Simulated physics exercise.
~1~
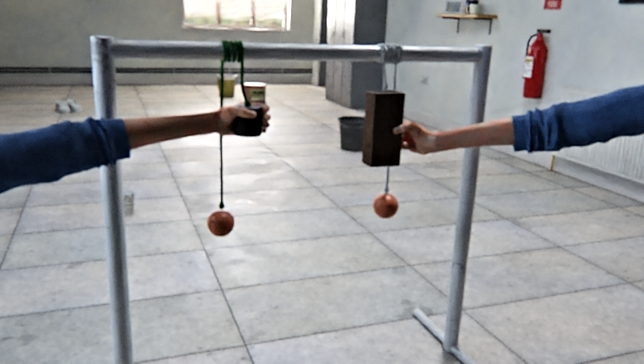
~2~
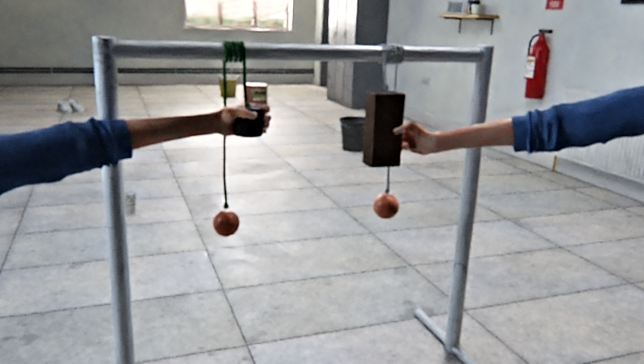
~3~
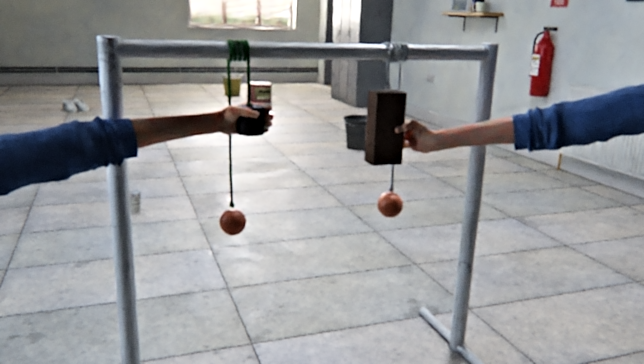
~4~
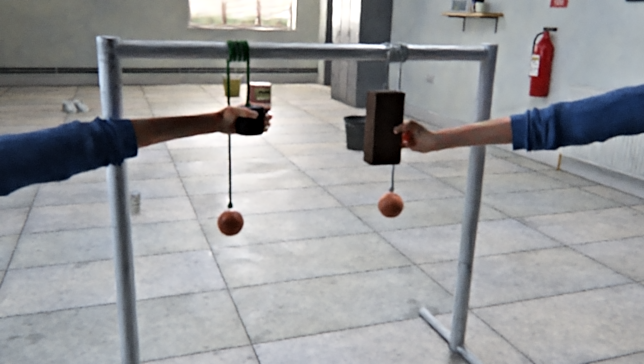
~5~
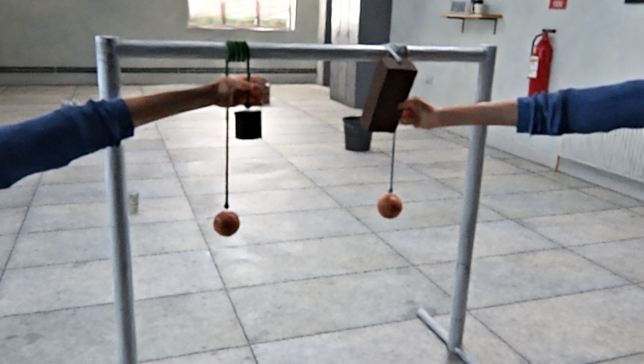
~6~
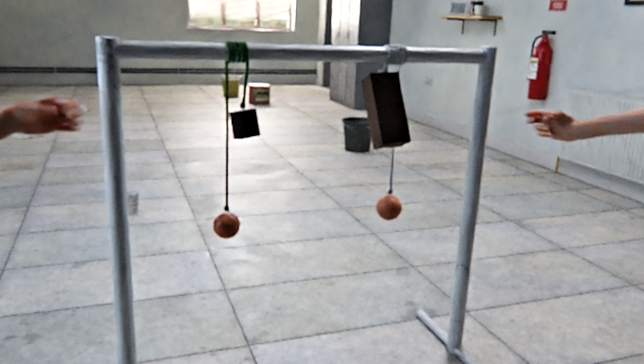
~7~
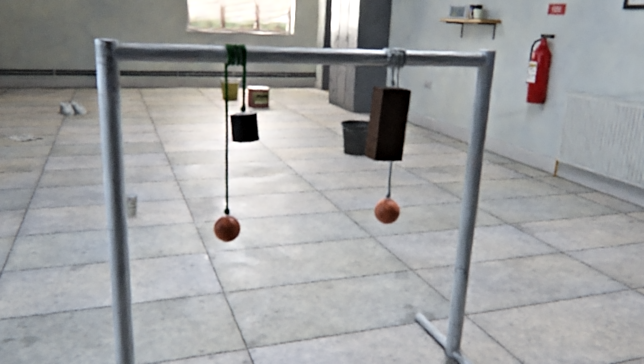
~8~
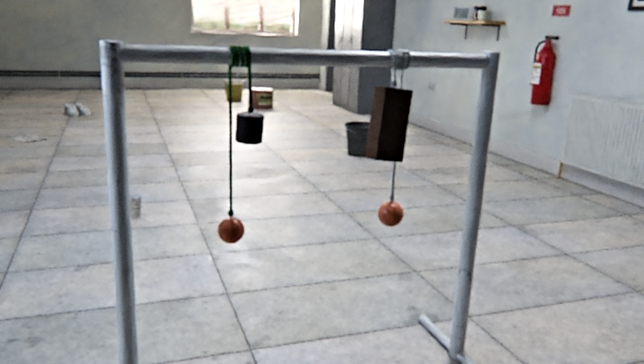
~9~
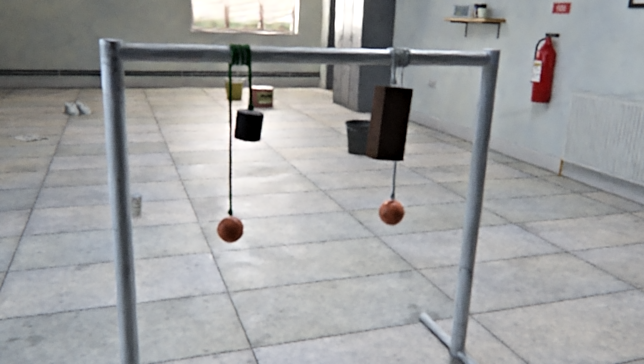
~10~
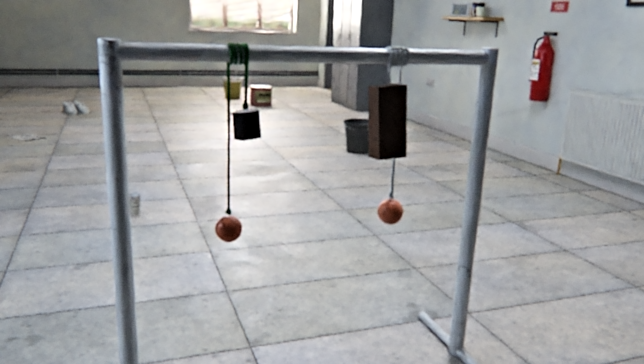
A dark brown brick on the right and a small black block on the left hang beneath a grey metal bar, held by two blue-sleeved arms reaching in from either side. A round orange object dangles on a cord below each, in a room with pale floor tiles and a red fire extinguisher, seen from the front by a slightly swaying camera. The brick is tipped upward, then both hands let go and draw back out of view. The brick drops slightly, still tilted, and straightens. Both objects end hanging from the bar, nearly still.
